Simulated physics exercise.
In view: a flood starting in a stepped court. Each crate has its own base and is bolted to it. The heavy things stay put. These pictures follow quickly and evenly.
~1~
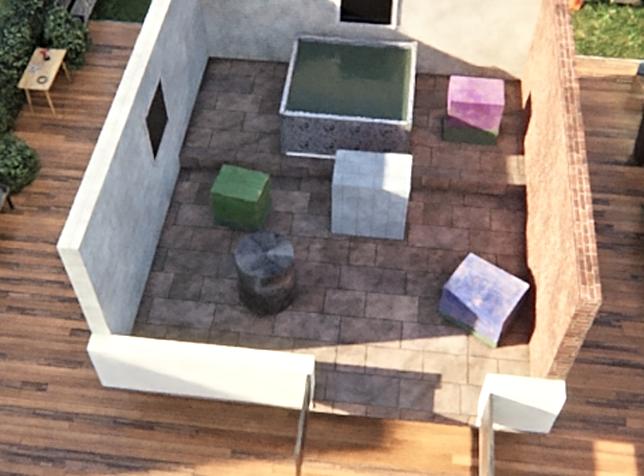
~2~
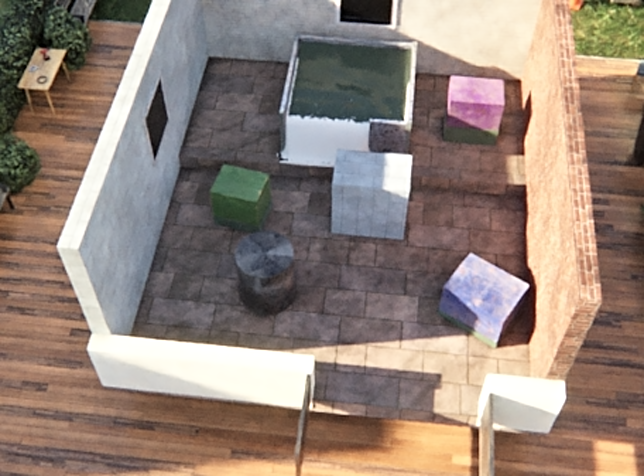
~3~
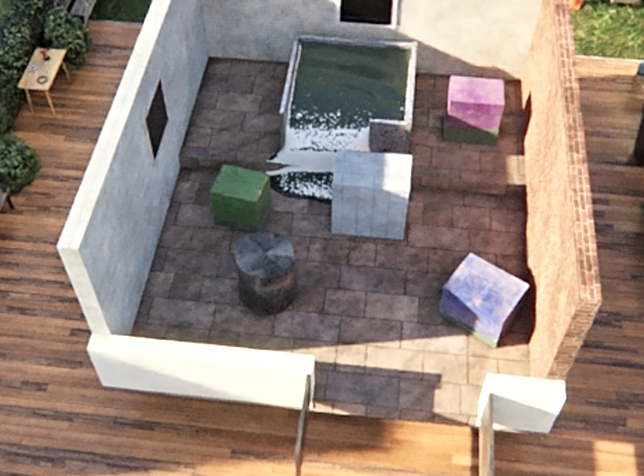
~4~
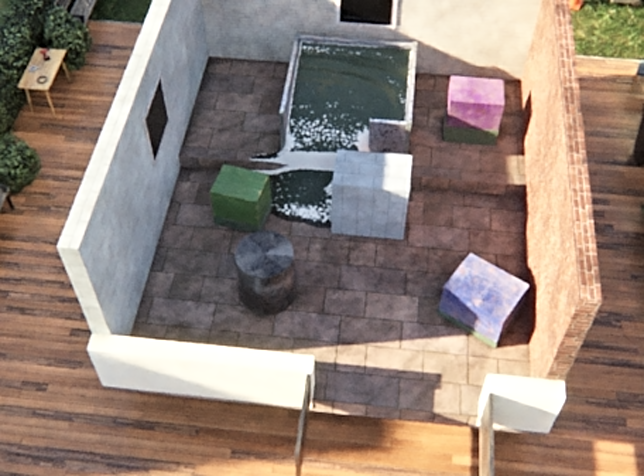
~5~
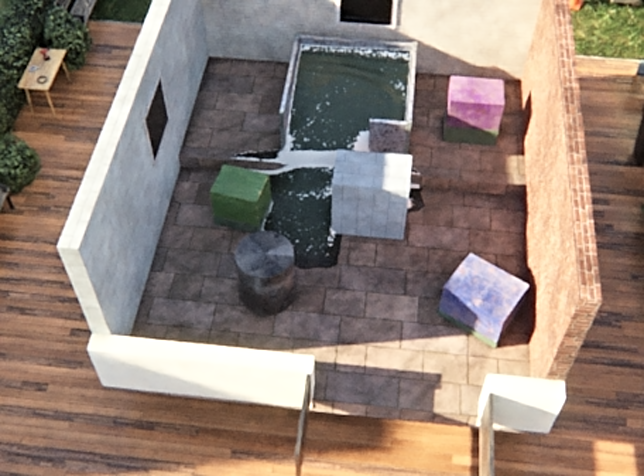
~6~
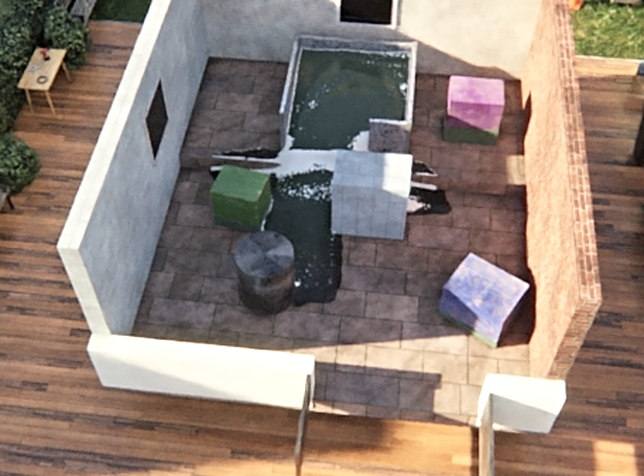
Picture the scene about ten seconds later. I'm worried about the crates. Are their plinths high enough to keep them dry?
Well, the green crate will get wet, the blue crate will get wet, the purple crate will stay dry.
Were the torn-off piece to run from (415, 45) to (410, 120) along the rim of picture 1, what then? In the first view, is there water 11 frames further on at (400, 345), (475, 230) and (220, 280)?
Spared; drenched; spared.
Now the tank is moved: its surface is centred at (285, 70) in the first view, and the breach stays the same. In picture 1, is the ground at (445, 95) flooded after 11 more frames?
Verdict: No water.
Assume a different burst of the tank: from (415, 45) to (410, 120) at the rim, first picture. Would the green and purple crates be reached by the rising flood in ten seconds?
The green crate is left dry, the purple crate is flooded.
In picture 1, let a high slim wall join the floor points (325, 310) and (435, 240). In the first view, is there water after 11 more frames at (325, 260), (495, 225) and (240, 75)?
The first point comes out inundated, the next inundated, the last unwetted.
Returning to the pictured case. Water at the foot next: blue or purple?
I'd go with the blue crate.
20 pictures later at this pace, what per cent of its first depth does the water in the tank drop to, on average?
26 percent or thereabouts.
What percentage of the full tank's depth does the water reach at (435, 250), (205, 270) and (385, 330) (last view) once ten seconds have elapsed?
Readings in order: Around 8, 10 and 8 %.
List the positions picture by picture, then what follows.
Still water in the water tank at (351, 81), in the first picture.
The front is at a hidden place, out from the gap at (326, 143), in the second picture.
Water pours out at (326, 144) and has run to a hidden place, in the third picture.
Water pours out at (326, 146) and has run to a hidden place, in the fourth picture.
The front is at (299, 262), out from the gap at (326, 145), in the fifth picture.
The front is at (297, 299), out from the gap at (326, 145), in the sixth picture.
A moment on, water covers 35 % of the floor; the green crate water round its plinth, the blue crate not reached, the purple crate not reached.
Next, water covers 50 % of the floor; the green crate water round its plinth, the blue crate water round its plinth, the purple crate not reached.
Then, water covers 65 % of the floor; the green crate water round its plinth, the blue crate water round its plinth, the purple crate not reached.
Later, water covers 70 % of the floor; the green crate water round its plinth, the blue crate water round its plinth, the purple crate not reached.
In the end, water covers 70 % of the floor; the green crate was topped, the blue crate was topped, the purple crate stayed above the water.
